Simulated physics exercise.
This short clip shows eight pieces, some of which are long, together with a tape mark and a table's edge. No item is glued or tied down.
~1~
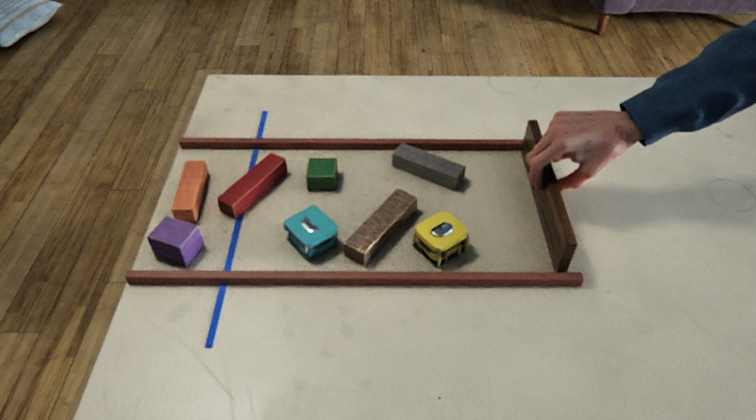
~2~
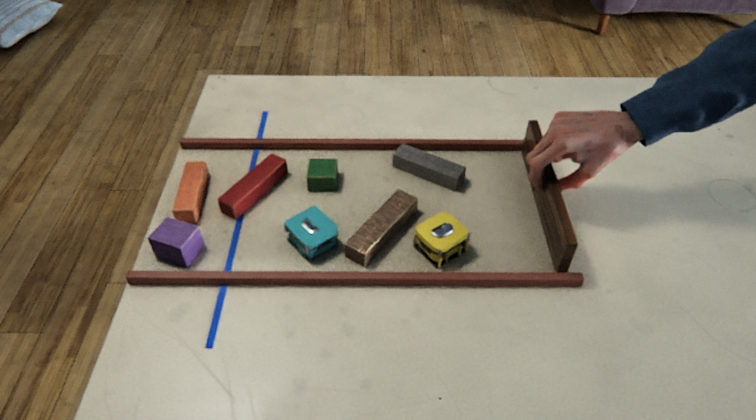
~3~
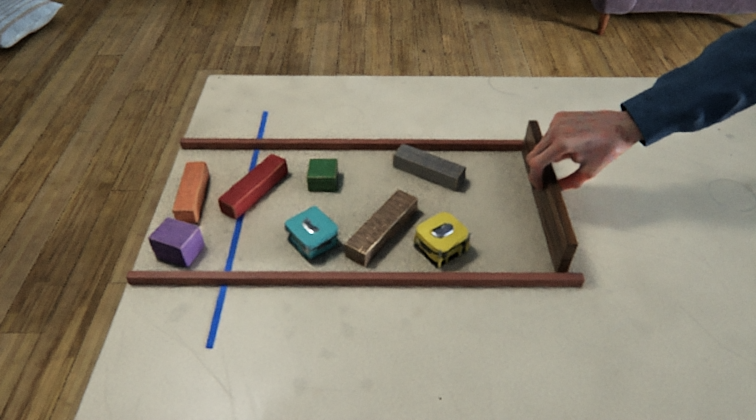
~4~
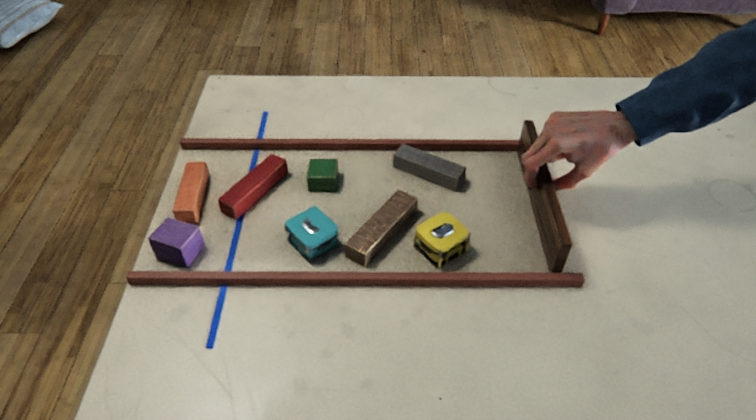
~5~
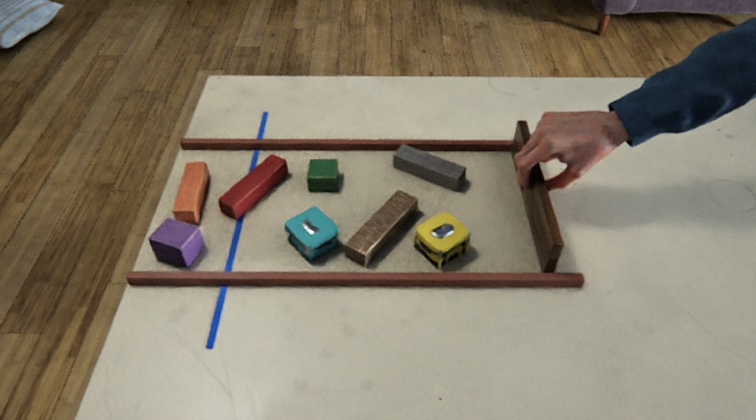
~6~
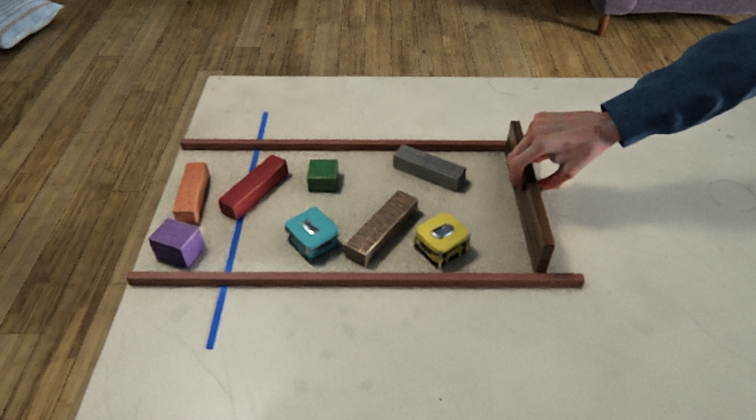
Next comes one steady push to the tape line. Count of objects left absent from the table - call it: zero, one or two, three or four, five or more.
My call is one or two.
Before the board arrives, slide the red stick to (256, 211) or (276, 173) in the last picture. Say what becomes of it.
Stays put; stays put.
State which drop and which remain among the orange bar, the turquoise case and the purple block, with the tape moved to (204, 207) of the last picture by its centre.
The orange bar comes down; the turquoise case goes over; the purple block is lost.
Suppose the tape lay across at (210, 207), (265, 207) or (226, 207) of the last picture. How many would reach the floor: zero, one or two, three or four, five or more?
Trial 1 - three or four; trial 2 - no fall at all; trial 3 - either three or four.
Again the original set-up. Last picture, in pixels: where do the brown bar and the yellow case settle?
The brown bar ends up near (200, 222), and the yellow case near (202, 247).
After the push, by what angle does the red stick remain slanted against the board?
Near 40 degrees.
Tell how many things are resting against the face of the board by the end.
3 end up touching it.
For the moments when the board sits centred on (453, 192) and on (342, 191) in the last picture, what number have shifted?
At the first place 2, at the second 5.
A little later, none off yet; orange bar at rest near (192, 192); purple block at rest near (178, 243); red stick at rest near (255, 186).
When it is over, the number that fall off is one or two; down, purple block and orange bar.
